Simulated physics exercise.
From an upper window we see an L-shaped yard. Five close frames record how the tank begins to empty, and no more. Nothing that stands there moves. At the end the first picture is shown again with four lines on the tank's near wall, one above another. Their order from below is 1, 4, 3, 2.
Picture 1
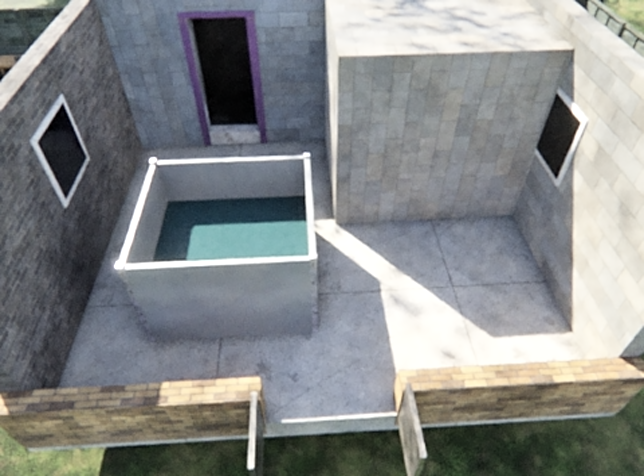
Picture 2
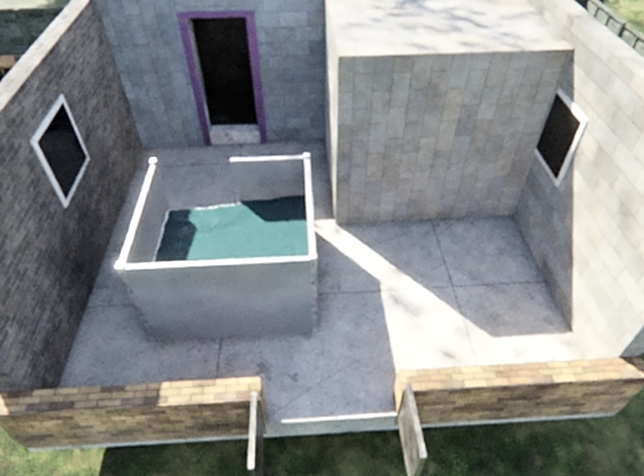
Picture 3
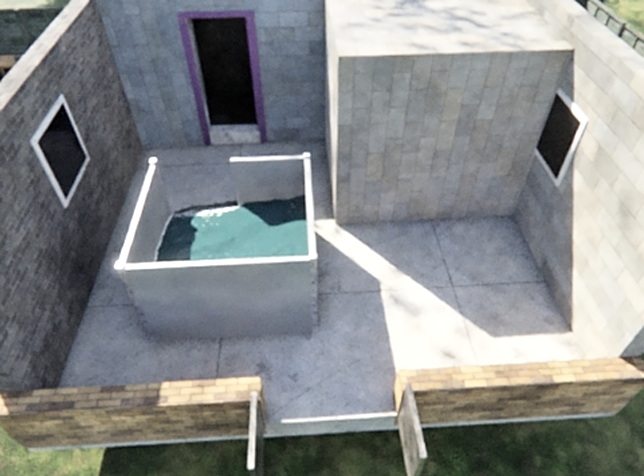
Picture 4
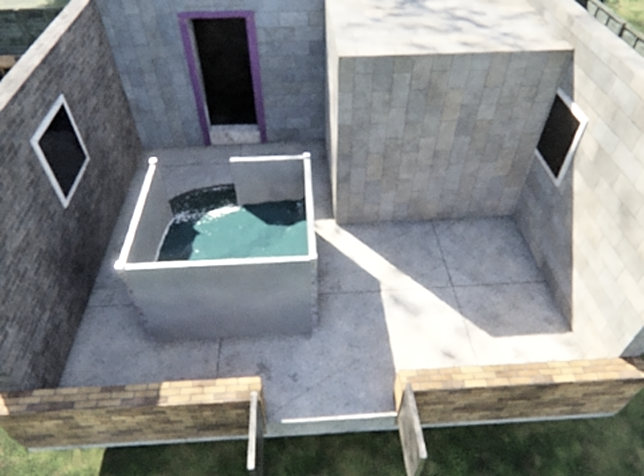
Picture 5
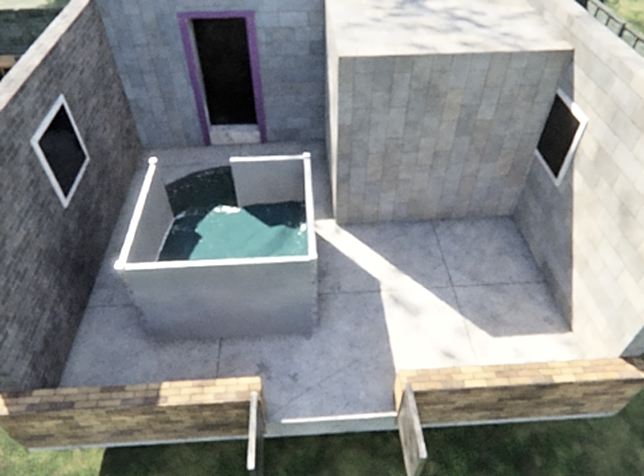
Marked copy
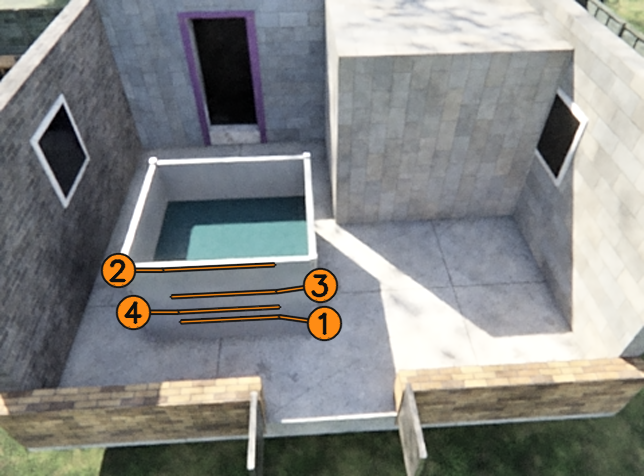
Water in the raised tank starts rippling and churning as its back wall opens up.
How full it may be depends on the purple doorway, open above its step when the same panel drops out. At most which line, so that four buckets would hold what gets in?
I would pick mark 4.
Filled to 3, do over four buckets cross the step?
Yes.
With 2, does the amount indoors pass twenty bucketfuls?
Yes, it does.
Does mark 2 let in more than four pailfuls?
Yes, it does.
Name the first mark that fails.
That is mark 3.
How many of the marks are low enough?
Two.
On the marked copy, 1 at (230, 319); 2 at (218, 267); 3 at (224, 294); 4 at (228, 309); from the bottom up 1, 4, 3, 2.
For mark 1, nothing gets over.
For mark 2, dozens of bucketfuls pour in.
For mark 3, about 14 bucketfuls get in.
For mark 4, a bucket or two gets in.
